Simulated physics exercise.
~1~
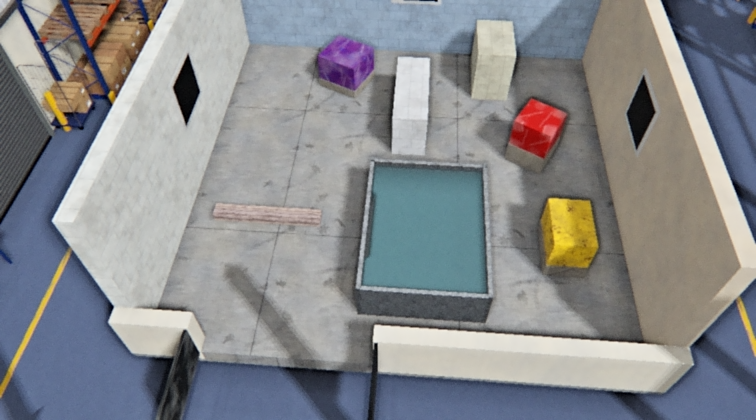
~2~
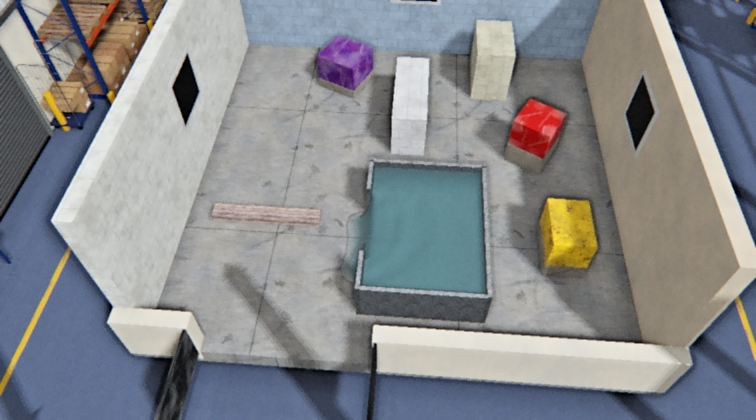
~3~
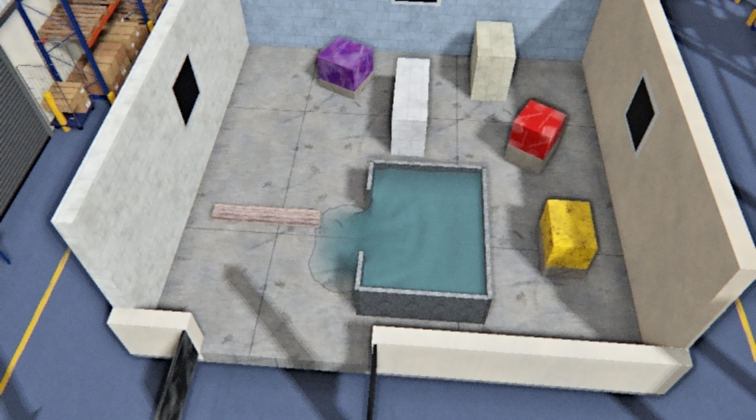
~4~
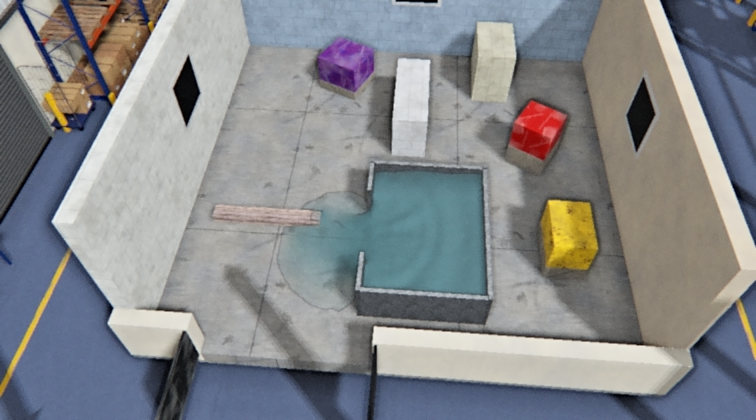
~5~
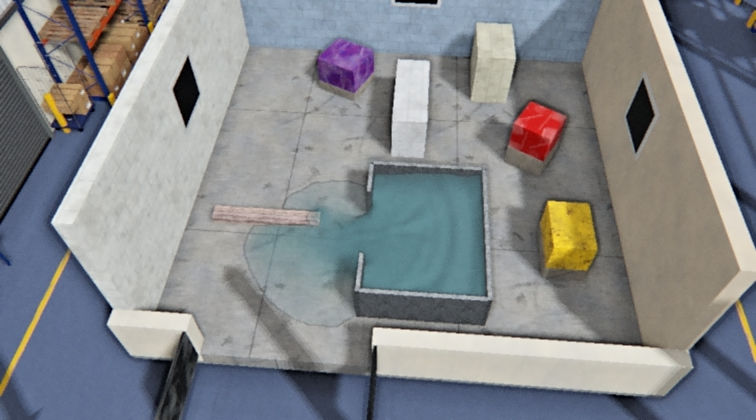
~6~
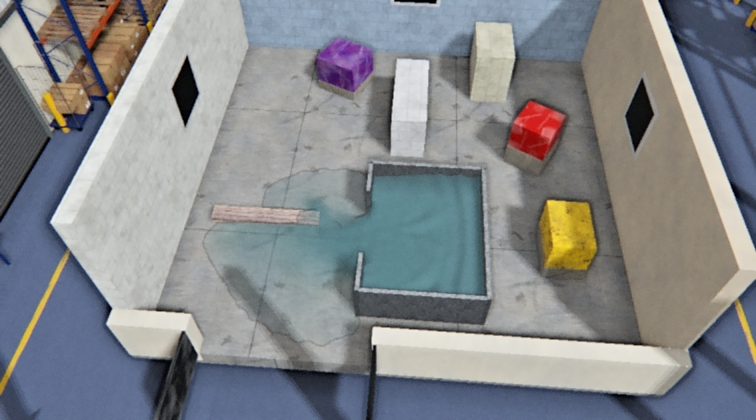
A tank of still water in a warehouse bay burst open on its left side, and the water poured out and spread left across the floor, around a low strip, while the coloured crates stayed put.
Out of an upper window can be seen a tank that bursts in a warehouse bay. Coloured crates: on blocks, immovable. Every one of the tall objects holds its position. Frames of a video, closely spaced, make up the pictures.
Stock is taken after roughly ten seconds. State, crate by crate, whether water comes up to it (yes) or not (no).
The red crate ends up dry; the purple crate ends up dry; the yellow crate ends up dry.
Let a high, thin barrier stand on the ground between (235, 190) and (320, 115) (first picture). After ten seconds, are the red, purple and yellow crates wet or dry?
Verdict: Red crate is left alone, purple crate is left alone, yellow crate is left alone.
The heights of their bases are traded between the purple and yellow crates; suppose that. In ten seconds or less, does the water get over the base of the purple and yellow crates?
Result: The purple crate comes through fine; the yellow crate comes through fine.
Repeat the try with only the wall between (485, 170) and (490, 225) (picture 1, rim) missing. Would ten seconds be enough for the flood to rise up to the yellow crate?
In short: The yellow one is topped.
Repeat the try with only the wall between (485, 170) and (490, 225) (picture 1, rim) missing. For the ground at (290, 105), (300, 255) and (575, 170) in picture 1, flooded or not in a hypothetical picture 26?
Going through them in turn: Still unsoaked, then still unsoaked, then reached by the flood.
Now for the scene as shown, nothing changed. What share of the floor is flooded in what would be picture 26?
My best guess is some 40 %.
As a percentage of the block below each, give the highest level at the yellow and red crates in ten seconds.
Respectively 10 % and 10 %.
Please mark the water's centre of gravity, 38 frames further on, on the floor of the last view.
Estimate: (320, 199).
A moment on, water covers 25 % of the floor; the red crate not reached, the purple crate not reached, the yellow crate not reached.
Next, water covers 30 % of the floor; the red crate not reached, the purple crate not reached, the yellow crate not reached.
Then, water covers 40 % of the floor; the red crate not reached, the purple crate water round its plinth, the yellow crate not reached.
Later, water covers 55 % of the floor; the red crate not reached, the purple crate water round its plinth, the yellow crate not reached.
In the end, water covers 75 % of the floor; the red crate stayed above the water, the purple crate stayed above the water, the yellow crate stayed above the water.
